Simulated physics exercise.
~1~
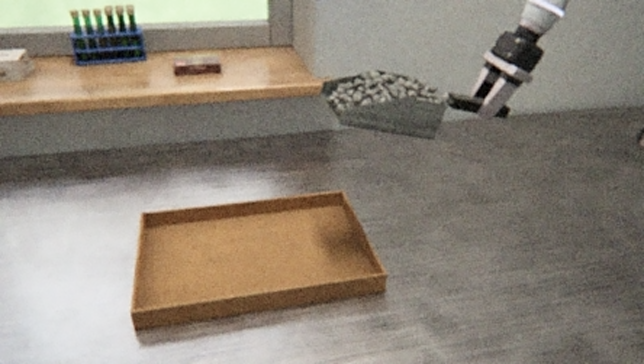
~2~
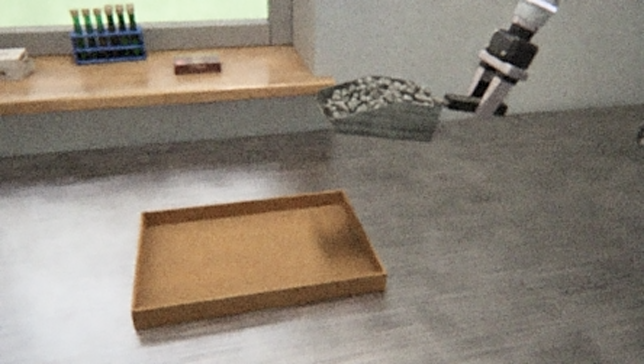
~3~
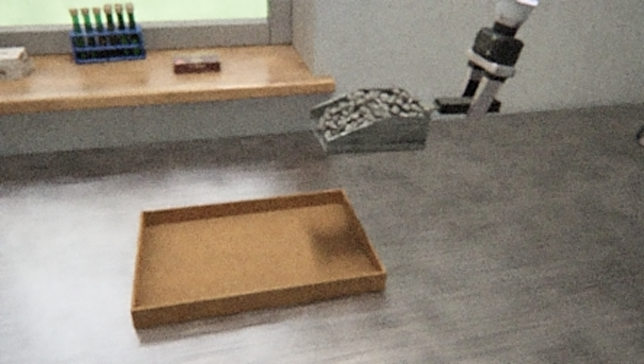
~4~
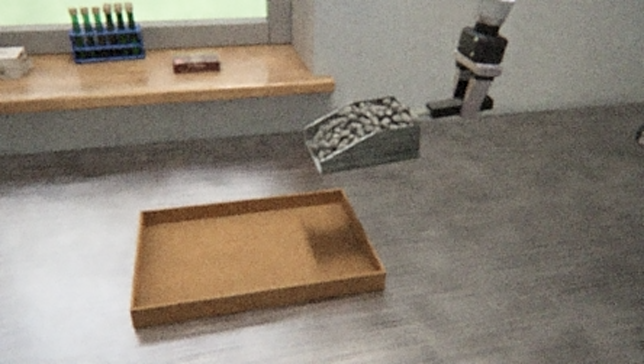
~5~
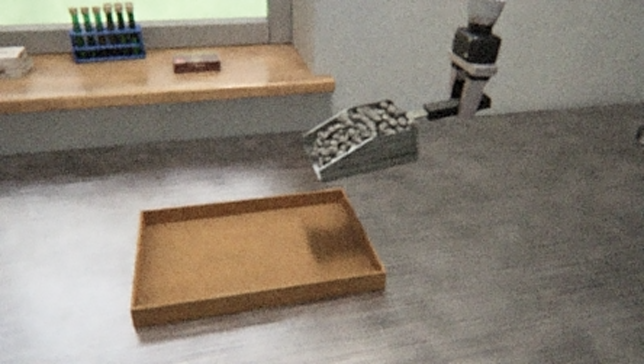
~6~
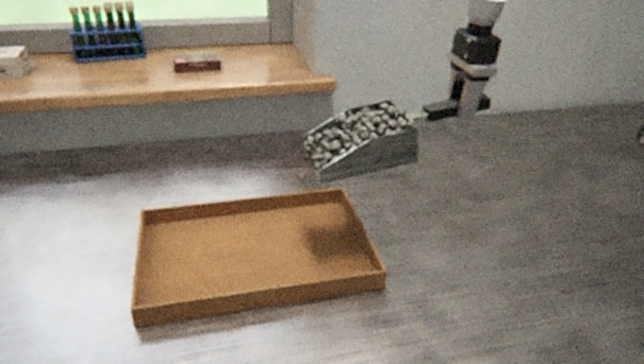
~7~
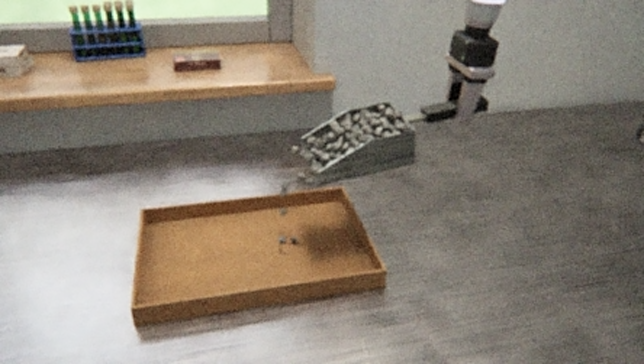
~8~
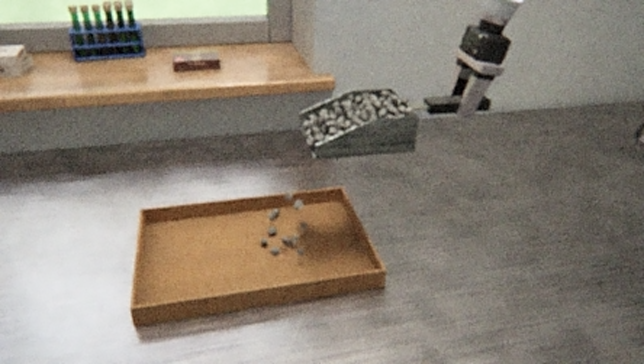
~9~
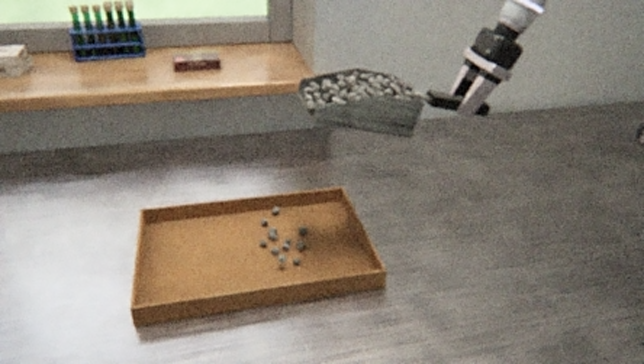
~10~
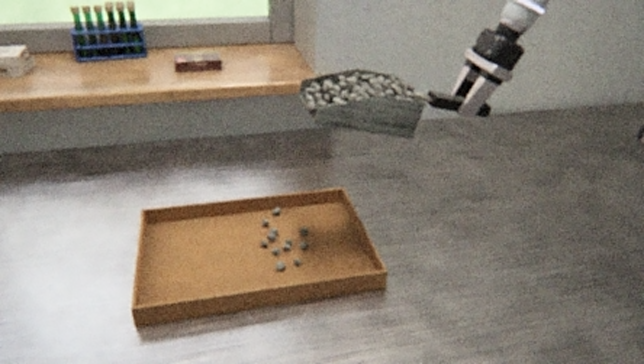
The clip opens on a robot arm holding a scoop heaped with small grey pebbles above a dark table, where a shallow brown tray sits near a wooden windowsill. The arm lowers the scoop and moves it left, tipping its open front down toward the tray. It pauses there, and a few pebbles slip over the front edge and drop. As they scatter across the tray floor, the arm tilts the scoop back and lifts it. The clip ends with the scoop held still, most of its load aboard, and a small scattering of pebbles resting in the tray.
